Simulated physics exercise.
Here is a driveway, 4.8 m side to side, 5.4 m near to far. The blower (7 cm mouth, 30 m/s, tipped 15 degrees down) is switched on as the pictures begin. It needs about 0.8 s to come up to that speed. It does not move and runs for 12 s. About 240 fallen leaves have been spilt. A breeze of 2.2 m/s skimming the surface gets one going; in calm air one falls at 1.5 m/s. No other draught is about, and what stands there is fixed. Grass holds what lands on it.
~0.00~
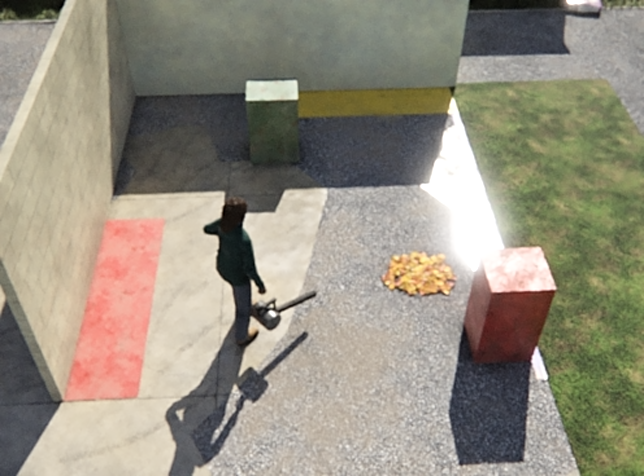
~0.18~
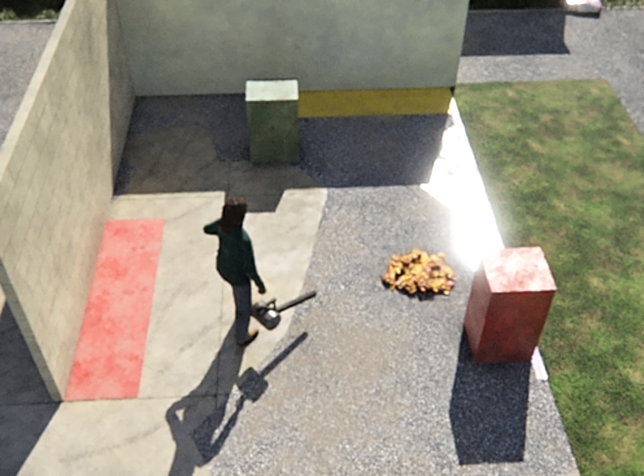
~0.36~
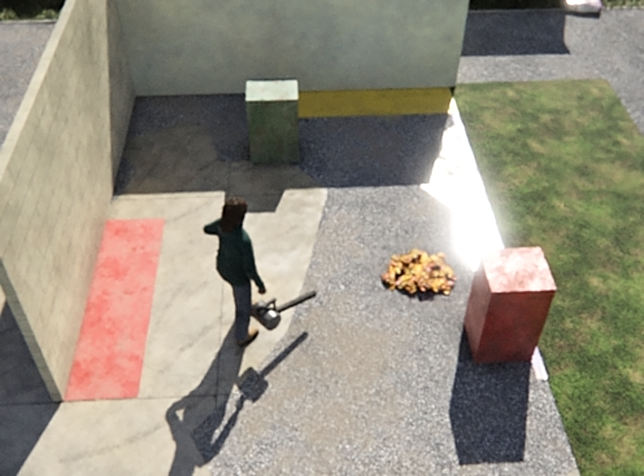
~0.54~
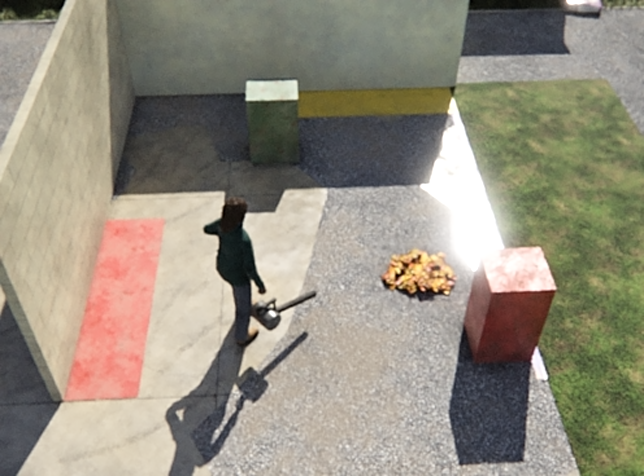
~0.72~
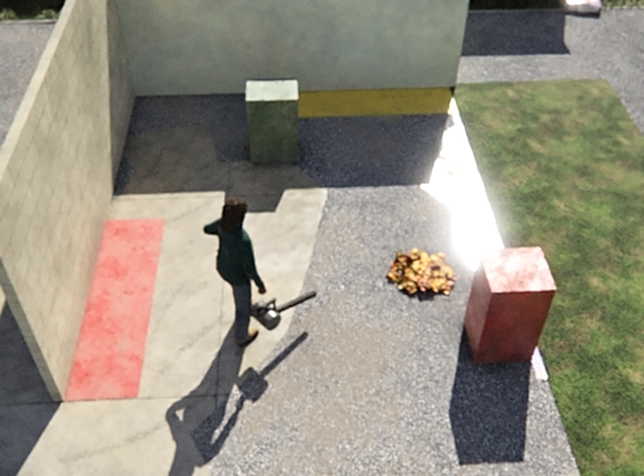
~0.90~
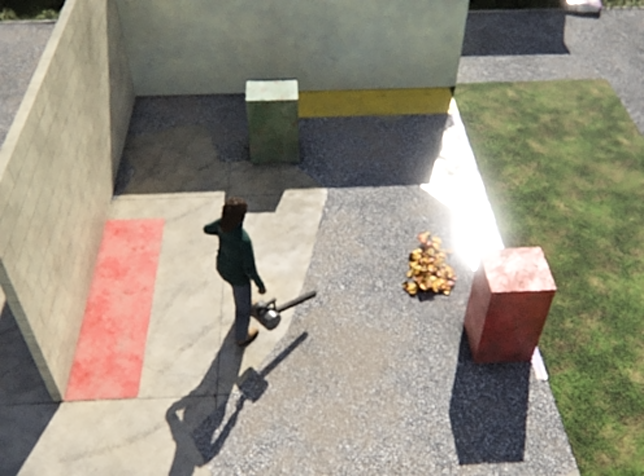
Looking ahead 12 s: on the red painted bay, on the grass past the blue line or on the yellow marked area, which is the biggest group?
The biggest group is at the blue one.
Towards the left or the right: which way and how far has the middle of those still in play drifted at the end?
Towards the right, some 1.0 m.
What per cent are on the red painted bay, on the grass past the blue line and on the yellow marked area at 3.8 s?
About 0 % red, 40 % blue, 0 % yellow.
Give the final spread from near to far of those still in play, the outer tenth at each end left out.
Roughly 1.2 m.
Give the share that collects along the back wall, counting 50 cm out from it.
Some 0 per cent.
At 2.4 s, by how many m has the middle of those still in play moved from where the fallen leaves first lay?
About 1.2 m.
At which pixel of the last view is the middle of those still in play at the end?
Around (506, 250).
After 2.4 s, 39 % are on the grass past the blue line, 0 % on the yellow marked area and 0 % on the red painted bay; the middle of those still in play is near (506, 252); 55 % have settled or left.
After 3.8 s, 44 % are on the grass past the blue line, 0 % on the yellow marked area and 0 % on the red painted bay; the middle of those still in play is near (506, 250); 65 % have settled or left.
After 6.6 s, 48 % are on the grass past the blue line, 0 % on the yellow marked area and 0 % on the red painted bay; the middle of those still in play is near (506, 250); 75 % have settled or left.
After 12.0 s, at the end, 50 % are on the grass past the blue line, 0 % on the yellow marked area and 0 % on the red painted bay; the middle of those still in play is near (506, 250).
